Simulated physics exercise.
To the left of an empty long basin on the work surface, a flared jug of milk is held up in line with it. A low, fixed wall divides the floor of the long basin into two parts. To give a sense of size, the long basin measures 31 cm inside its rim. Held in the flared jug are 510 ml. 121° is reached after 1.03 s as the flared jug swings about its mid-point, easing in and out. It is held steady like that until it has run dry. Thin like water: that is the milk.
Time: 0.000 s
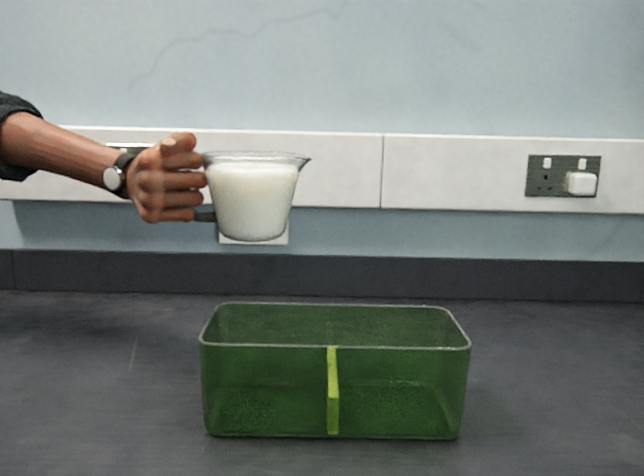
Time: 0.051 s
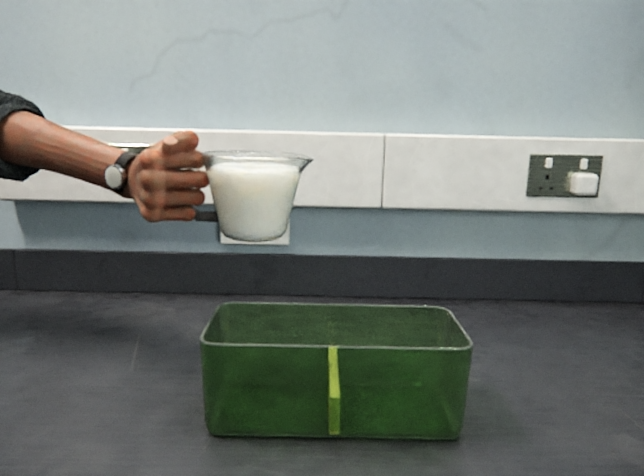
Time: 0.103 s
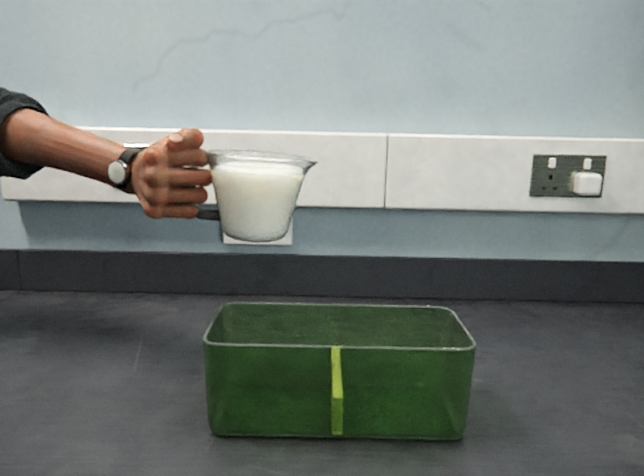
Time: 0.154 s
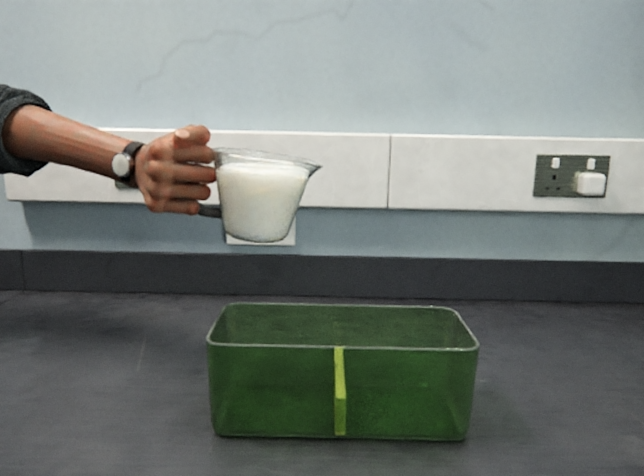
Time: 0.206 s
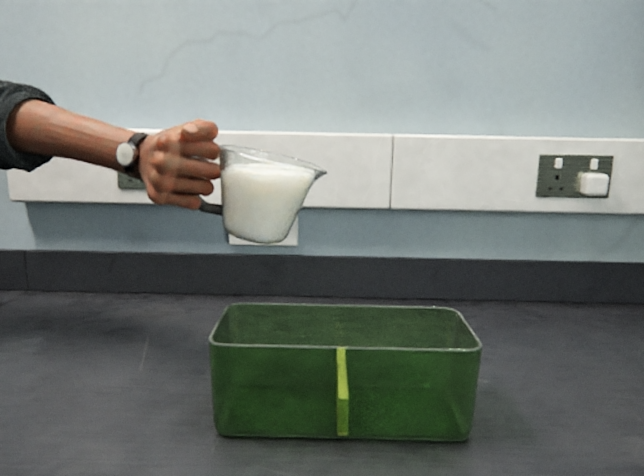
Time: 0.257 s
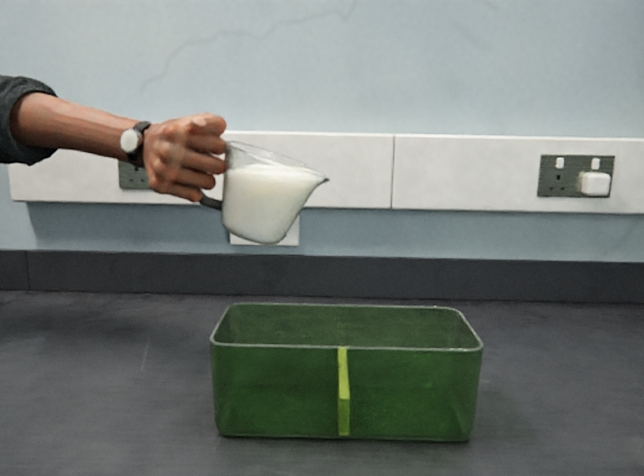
A dark work surface against a pale blue wall with white trunking and sockets is seen from the front, slightly above. On it sits an empty, green see-through long basin with a yellow-green upright strip, while above its left part a hand with a wristwatch holds a clear jug of white milk. The hand gradually tilts the jug rightward, as the view drifts slightly left.
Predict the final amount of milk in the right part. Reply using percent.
The right part ends with roughly 80 per cent.
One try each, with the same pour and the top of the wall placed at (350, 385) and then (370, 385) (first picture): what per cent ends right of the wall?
Respectively 60 and 30 %.
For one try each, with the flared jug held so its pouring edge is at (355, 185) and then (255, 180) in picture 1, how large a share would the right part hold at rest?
Try 1: 95 %; try 2: 5 %.
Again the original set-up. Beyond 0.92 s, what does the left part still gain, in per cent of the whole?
That works out to roughly 6 per cent of the whole.
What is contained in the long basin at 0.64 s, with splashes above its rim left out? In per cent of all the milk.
Some 22 per cent.
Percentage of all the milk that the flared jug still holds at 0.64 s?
Close to 46 percent of the liquid remains at that time.
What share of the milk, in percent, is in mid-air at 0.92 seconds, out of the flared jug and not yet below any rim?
Around 5 per cent of the liquid is in flight.
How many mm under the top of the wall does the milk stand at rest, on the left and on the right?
Left about 44 mm, while the right is about 28 mm.
Then, 0.64 s in, the tilt is 83° and 47 per cent is still to pour, 0 is left of the wall and 21 right of it.
Then, 0.92 s in, the tilt is 118° and 1 per cent is still to pour, 14 is left of the wall and 80 right of it.
Then, 1.21 s in, the tilt is 121° and 0 per cent is still to pour, 19 is left of the wall and 80 right of it.
Then, 1.53 s in, the tilt is 121° and 0 per cent is still to pour, 19 is left of the wall and 80 right of it.
Finally, 19 per cent lies left of the wall, 80 right of it and 1 outside.
